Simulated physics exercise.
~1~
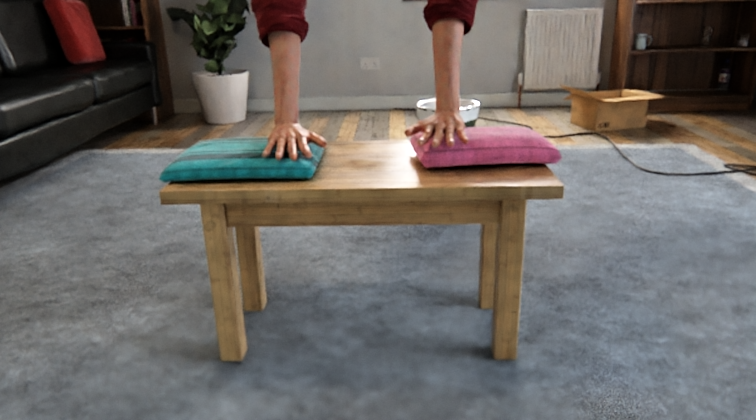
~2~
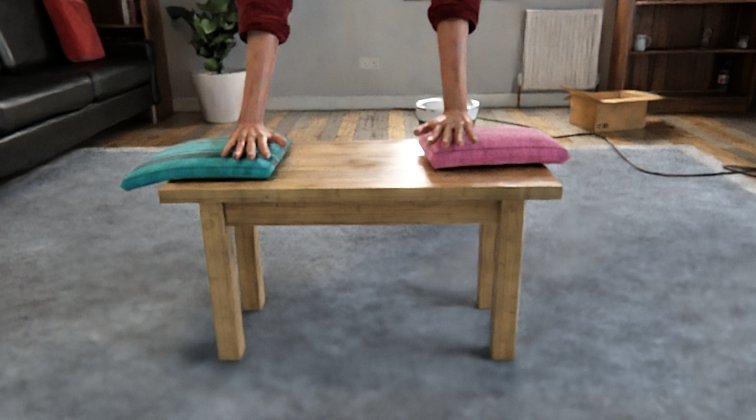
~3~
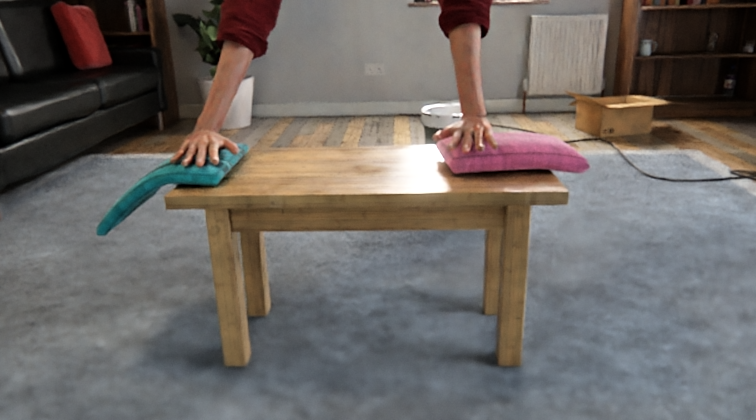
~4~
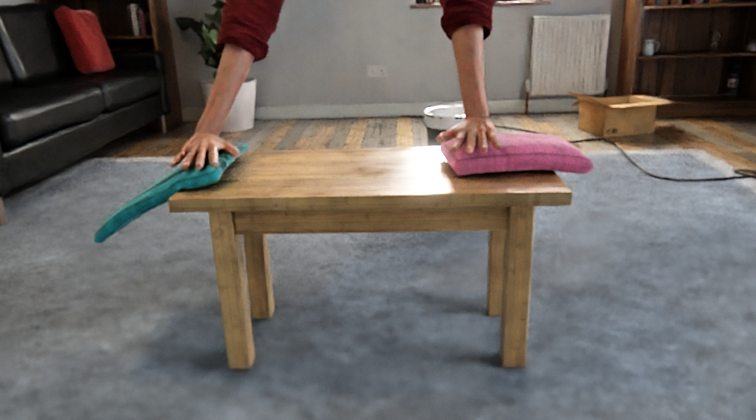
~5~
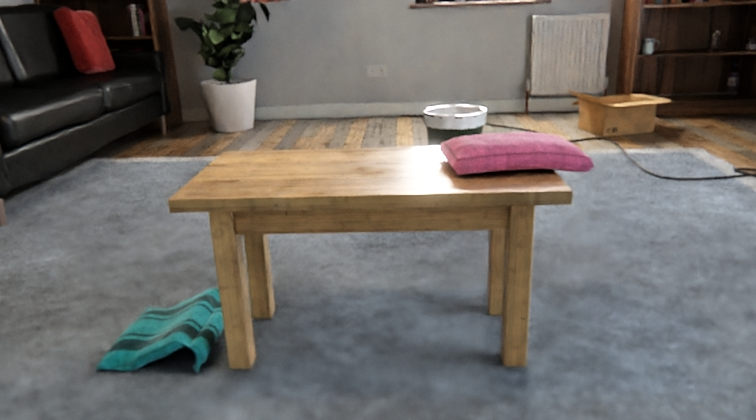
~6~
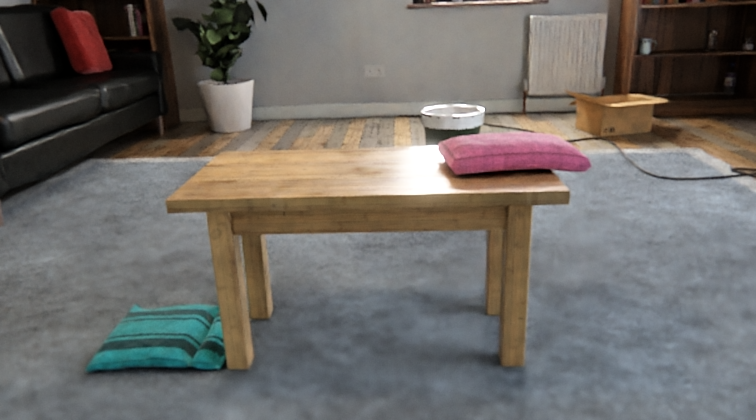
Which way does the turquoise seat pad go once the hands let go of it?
It moves down, slumping off the left end of the table and landing on the rug.
